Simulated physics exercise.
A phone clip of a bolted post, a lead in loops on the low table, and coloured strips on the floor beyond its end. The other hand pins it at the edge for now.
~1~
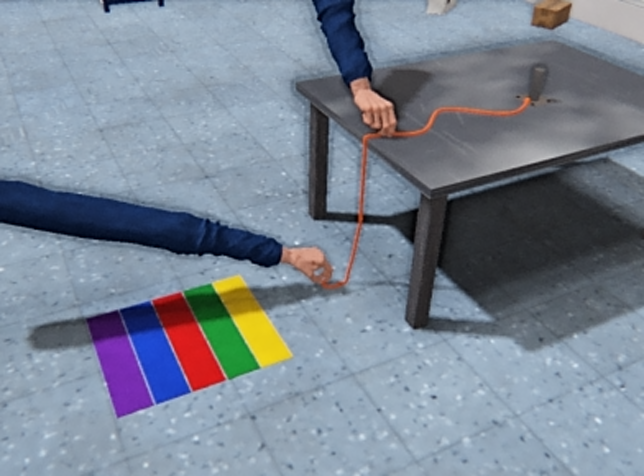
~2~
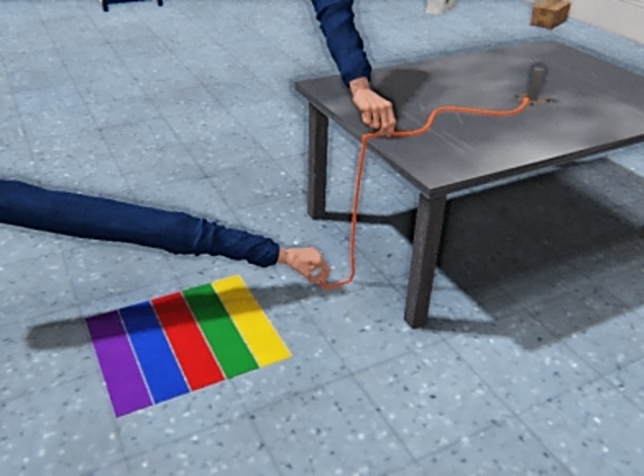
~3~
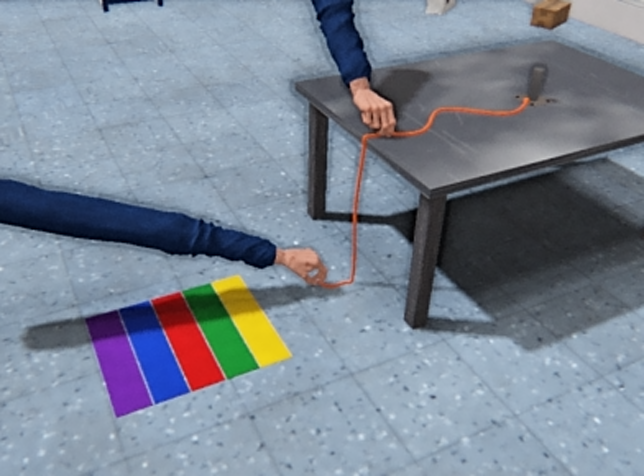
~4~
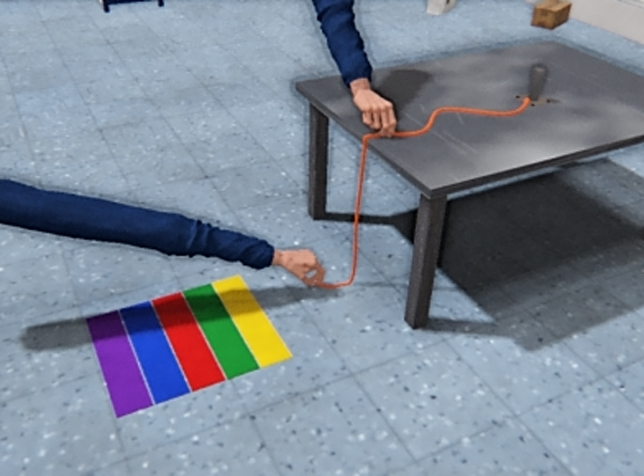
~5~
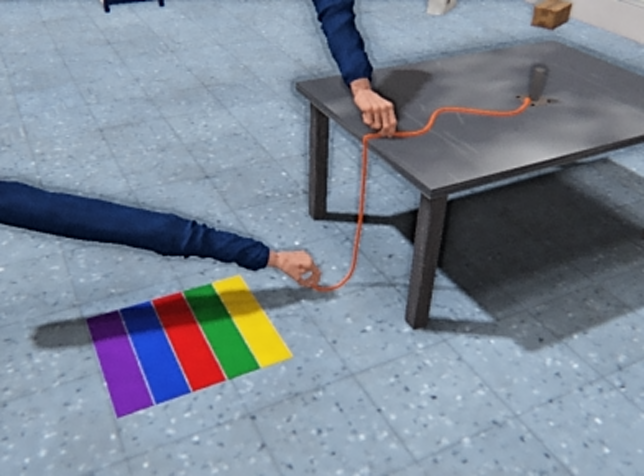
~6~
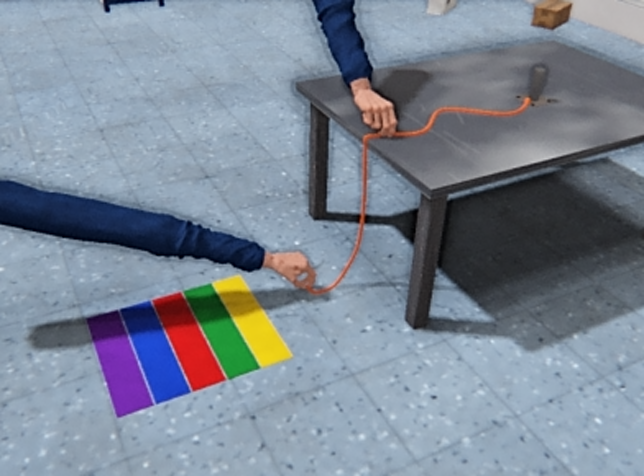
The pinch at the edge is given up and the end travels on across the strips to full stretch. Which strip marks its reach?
The end stops over the red strip.
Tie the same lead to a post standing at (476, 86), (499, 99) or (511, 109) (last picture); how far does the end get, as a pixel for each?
The places are (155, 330), (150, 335) and (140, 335).
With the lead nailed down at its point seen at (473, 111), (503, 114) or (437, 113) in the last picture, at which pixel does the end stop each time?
Near (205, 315), (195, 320) and (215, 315).
Soon after, end near (238, 306); over yellow.
Then, end near (207, 316); over green.
At full stretch, end near (188, 322); over red. It gets as far as the red strip.
